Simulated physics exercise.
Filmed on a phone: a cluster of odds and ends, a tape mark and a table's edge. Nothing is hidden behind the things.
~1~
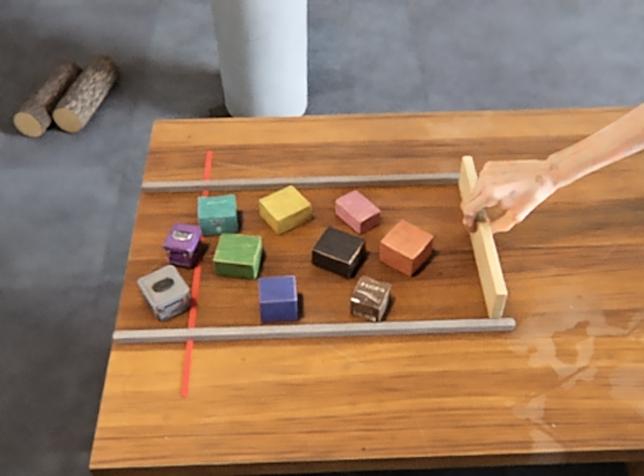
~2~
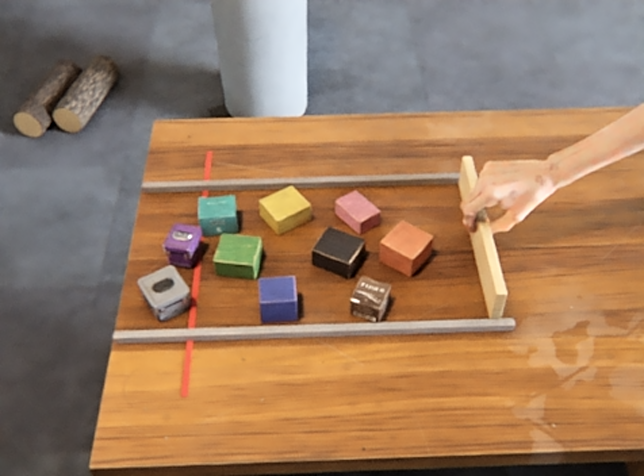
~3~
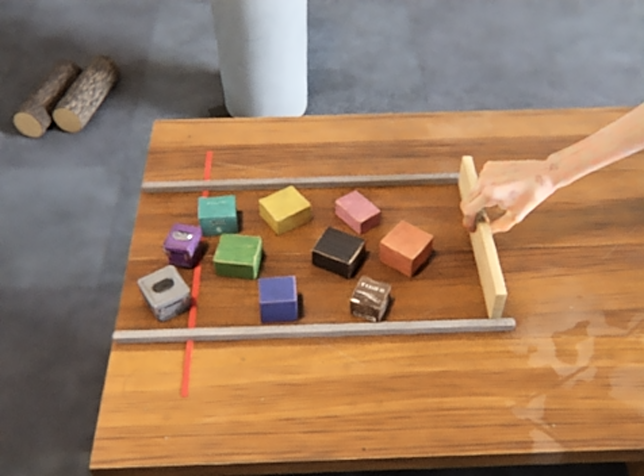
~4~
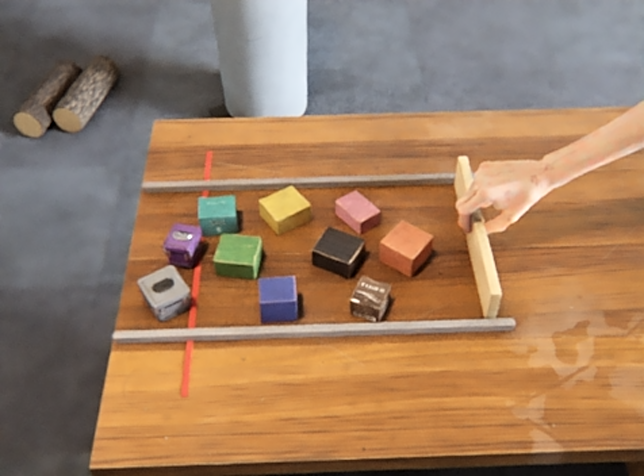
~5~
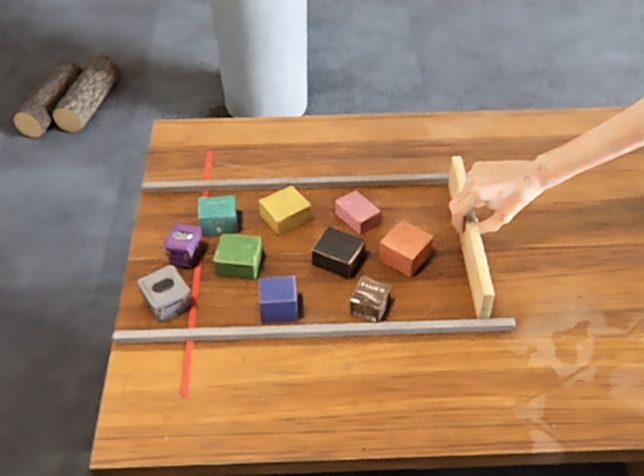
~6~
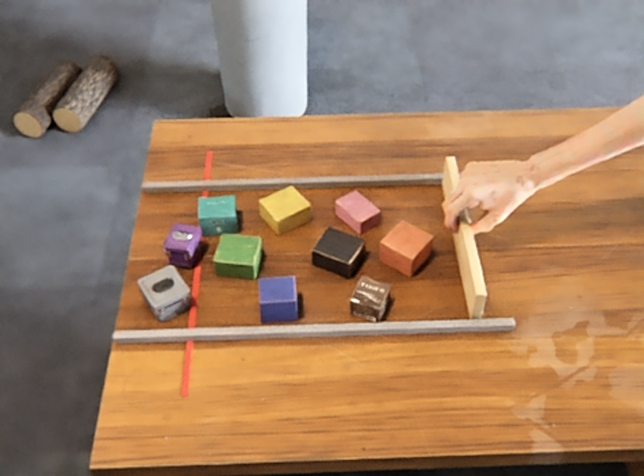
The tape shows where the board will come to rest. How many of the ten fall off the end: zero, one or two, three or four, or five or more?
Here the number that fall off is three or four.
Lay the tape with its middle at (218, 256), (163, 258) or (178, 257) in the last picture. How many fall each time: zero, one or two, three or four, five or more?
For each place: One or two; five or more; at least five.
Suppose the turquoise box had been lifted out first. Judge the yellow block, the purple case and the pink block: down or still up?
The yellow block survives, the purple case comes down, the pink block remains up.
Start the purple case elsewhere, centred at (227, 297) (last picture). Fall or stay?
From there it goes over.
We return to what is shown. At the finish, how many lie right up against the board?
It touches 3.
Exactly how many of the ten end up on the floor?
Exactly 4.
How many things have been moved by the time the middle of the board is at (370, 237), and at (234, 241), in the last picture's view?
By then 4, and 10.
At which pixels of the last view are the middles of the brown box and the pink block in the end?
The brown box at (175, 314), the pink block at (189, 213).
A little later, none off yet; grey case at rest near (165, 294); purple case at rest near (184, 246); turquoise box at rest near (218, 216).
When it is over, the number that fall off is three or four; down, green block, turquoise box, purple case and grey case.
